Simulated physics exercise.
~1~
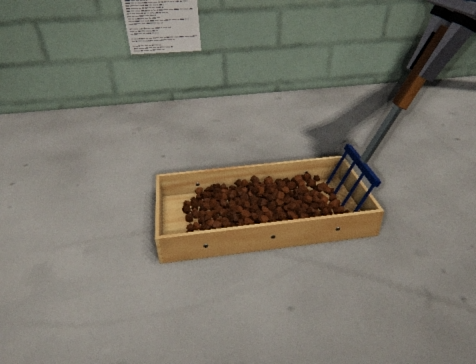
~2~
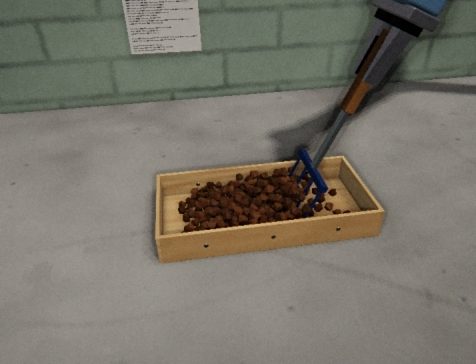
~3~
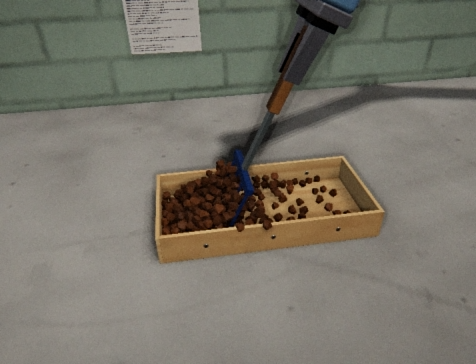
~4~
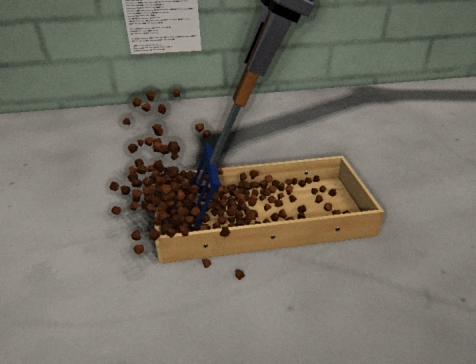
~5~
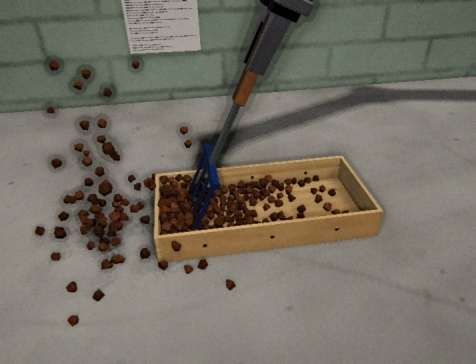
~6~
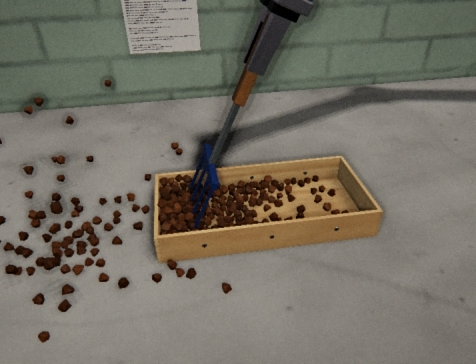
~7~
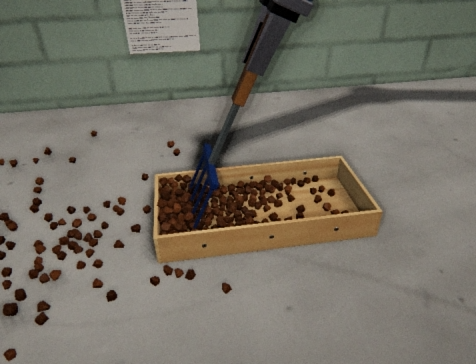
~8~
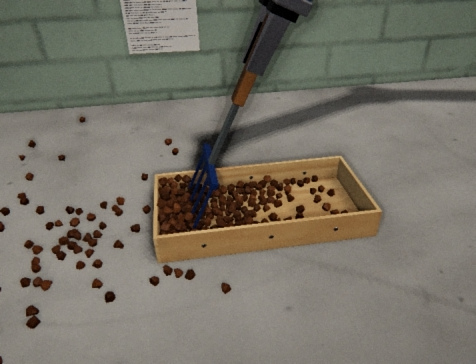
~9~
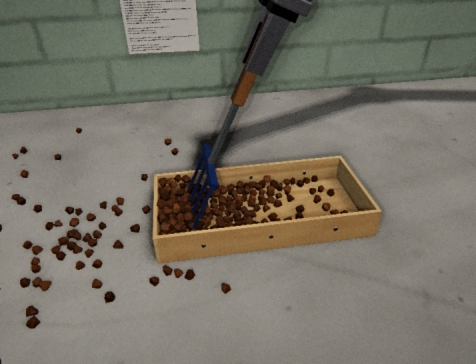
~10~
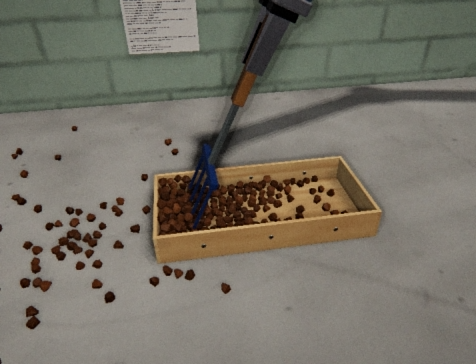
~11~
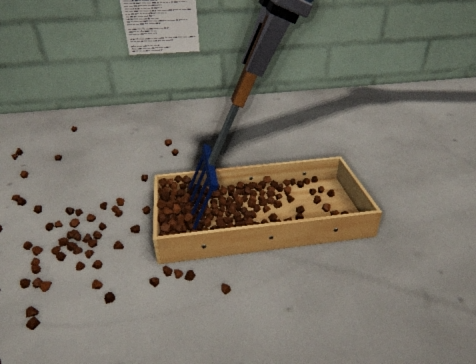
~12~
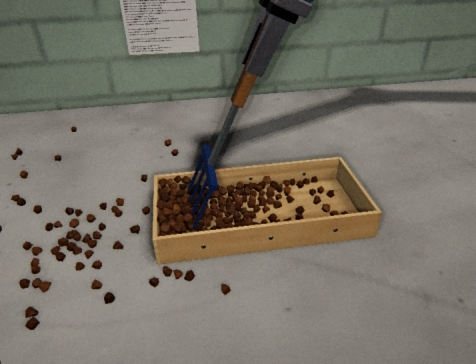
At the start, a robot arm holds a blue rake at the right end of a shallow wooden tray of brown pellets, on a grey surface before a green brick wall. The rake sweeps left through the tray, pushing the pellets into a heap against the left end. As it nears that end, many pellets burst up and over the edge. They scatter across the surface to the left, and a few drop in front of the tray. The rake stays still near the left end, with most pellets still in the tray and many lying strewn outside it.
